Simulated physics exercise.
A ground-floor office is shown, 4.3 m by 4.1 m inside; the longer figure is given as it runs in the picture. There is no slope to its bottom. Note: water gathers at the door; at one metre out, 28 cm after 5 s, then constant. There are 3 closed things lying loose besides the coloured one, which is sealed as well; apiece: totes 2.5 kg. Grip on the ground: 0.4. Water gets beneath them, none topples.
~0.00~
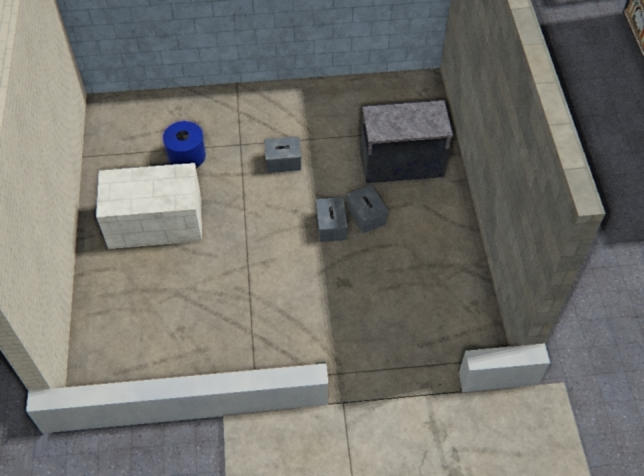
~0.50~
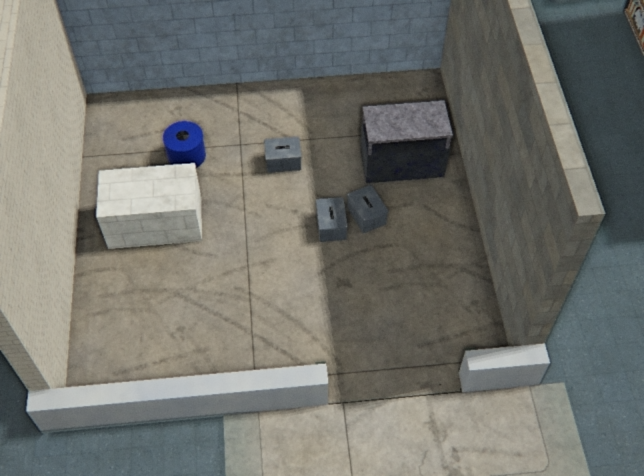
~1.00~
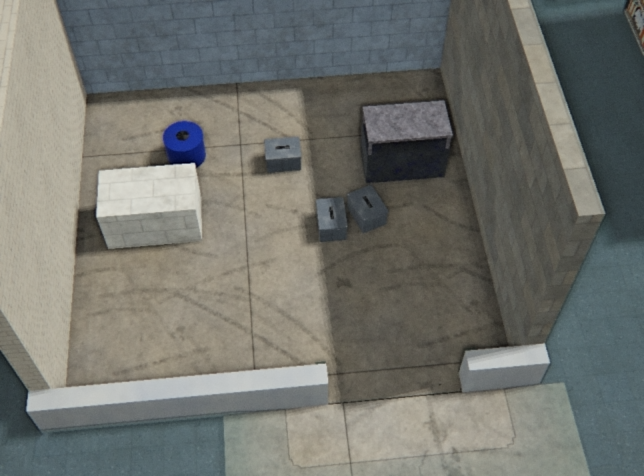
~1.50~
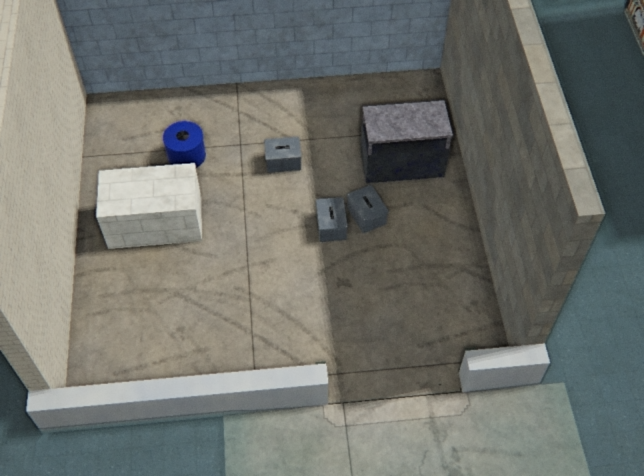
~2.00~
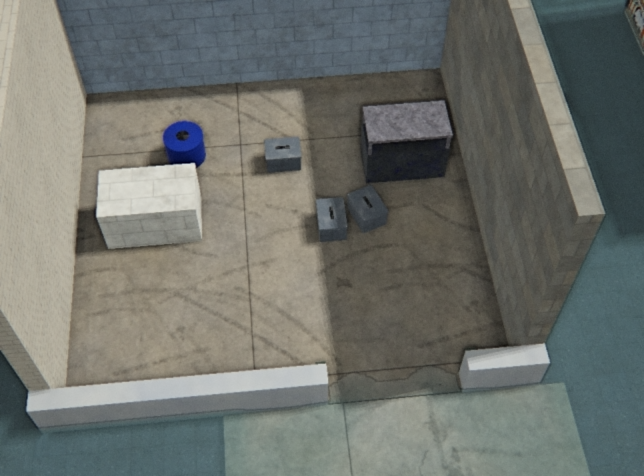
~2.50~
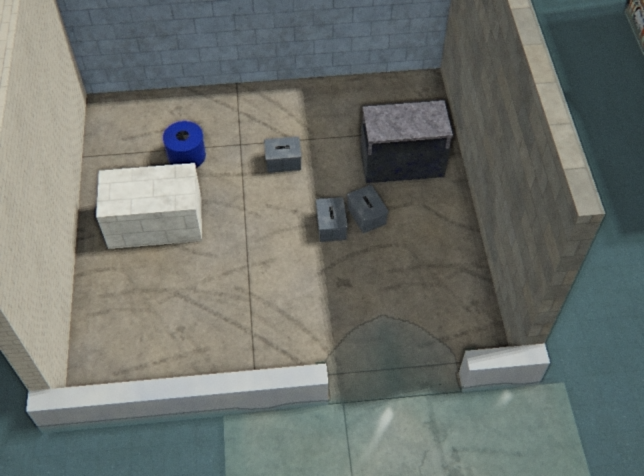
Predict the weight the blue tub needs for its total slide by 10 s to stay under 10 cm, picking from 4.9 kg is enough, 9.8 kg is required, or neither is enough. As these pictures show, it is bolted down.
No offered weight is adequate.
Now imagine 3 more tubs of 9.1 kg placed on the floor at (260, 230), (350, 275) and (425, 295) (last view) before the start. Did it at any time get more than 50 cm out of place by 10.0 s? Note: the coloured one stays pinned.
In that order: Beyond it, beyond it, beyond it.
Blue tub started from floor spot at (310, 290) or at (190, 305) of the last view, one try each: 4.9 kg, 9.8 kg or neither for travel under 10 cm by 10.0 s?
The first try gives failure with both; the second gives success with both.
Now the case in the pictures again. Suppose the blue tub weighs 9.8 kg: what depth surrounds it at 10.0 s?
16 cm, roughly.
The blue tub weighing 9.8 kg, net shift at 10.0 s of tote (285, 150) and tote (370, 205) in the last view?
Shifts: 200 cm / 300 cm.
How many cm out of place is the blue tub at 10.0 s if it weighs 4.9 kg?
It would be some 60 cm from its spot.
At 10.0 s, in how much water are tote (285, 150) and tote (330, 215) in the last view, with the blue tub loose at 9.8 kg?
I'd estimate 22 cm for the first and 12 cm for the second.
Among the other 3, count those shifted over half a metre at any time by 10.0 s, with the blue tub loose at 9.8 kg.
Result: 3.
After 3.5 s the blue tub would be 0 cm from its start with 4.9 kg and 0 cm from its start with 9.8 kg; 0 cm of water round it then.
After 4.5 s the blue tub would be 0 cm from its start with 4.9 kg and 0 cm from its start with 9.8 kg; 0 cm of water round it then.
After 7.0 s the blue tub would be 53 cm from its start with 4.9 kg and 8 cm from its start with 9.8 kg; 4 cm of water round it then.
After 10.0 s the blue tub would be 67 cm from its start with 4.9 kg and 69 cm from its start with 9.8 kg; 16 cm of water round it then.
